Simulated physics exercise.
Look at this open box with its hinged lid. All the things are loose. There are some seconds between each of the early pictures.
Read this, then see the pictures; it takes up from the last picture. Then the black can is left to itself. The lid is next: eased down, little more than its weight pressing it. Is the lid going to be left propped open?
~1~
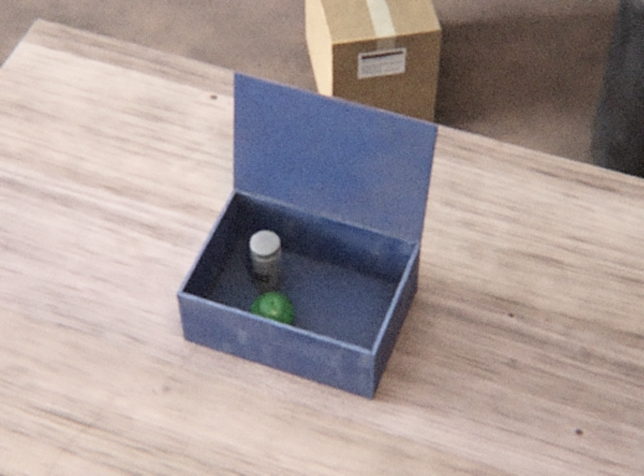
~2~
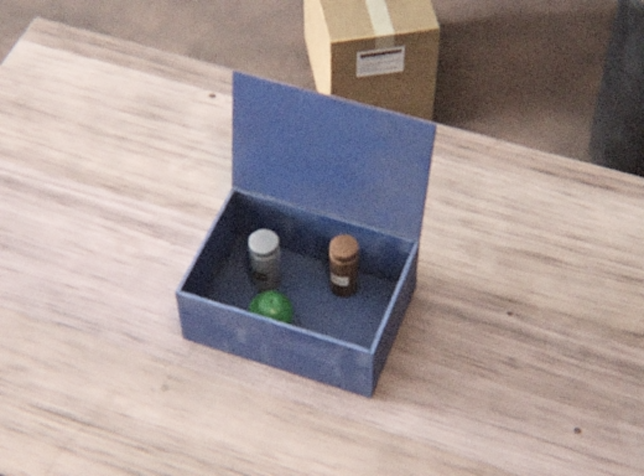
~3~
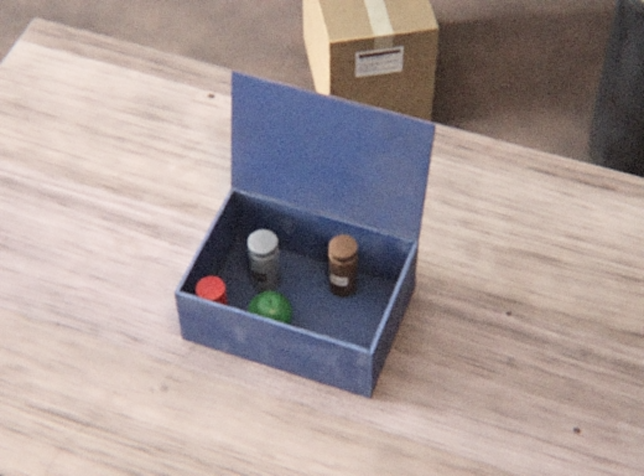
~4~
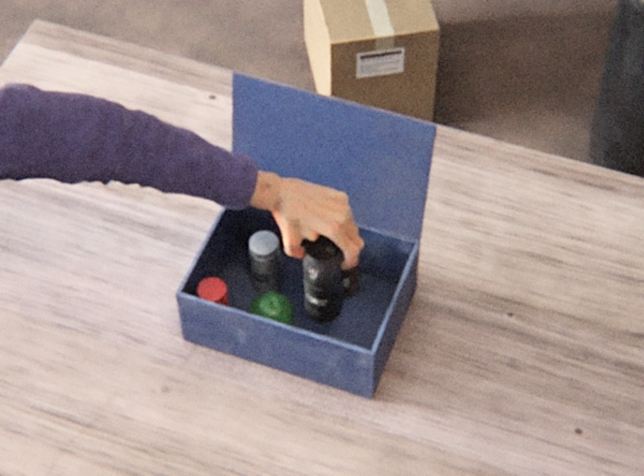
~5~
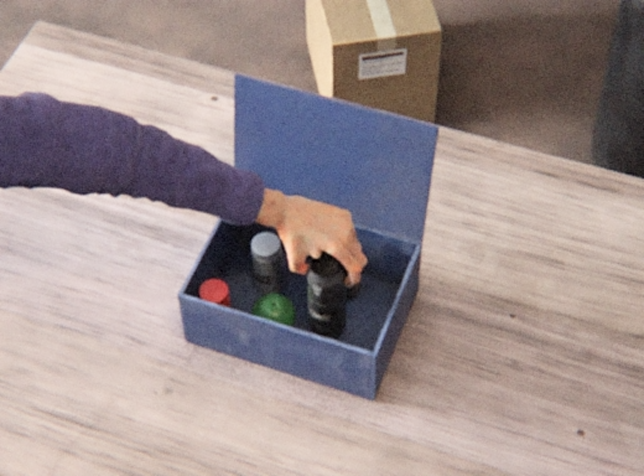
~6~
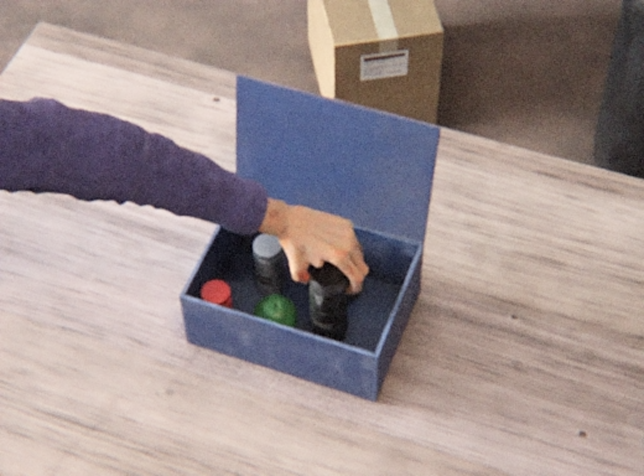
Yes, it stays propped open.
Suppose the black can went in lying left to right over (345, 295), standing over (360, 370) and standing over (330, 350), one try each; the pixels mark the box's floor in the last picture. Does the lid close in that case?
Well, first time it goes down fine, second time it won't go down, and third time it won't go down.
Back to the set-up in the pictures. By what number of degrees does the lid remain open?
Near 25°.
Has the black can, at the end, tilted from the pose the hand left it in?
In the end, it keeps its orientation.
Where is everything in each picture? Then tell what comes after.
In the first picture, the last thing is not in view yet.
In the second picture, the last thing is not in view yet; grey shaker (265, 261).
In the third picture, the last thing is not in view yet.
In the fourth picture, coming down; black can (324, 281); grey shaker (265, 263).
In the fifth picture, coming down; black can (327, 296).
In the sixth picture, put in, still held; black can (329, 305); grey shaker (269, 265).
Then, 1.40 s after the last picture, lid 74° above the rim.
Then, 1.70 s after the last picture, lid 46° above the rim.
At rest, lid 24° above the rim; all 5 in place. Seen from the same camera at the end, black can near (329, 305).
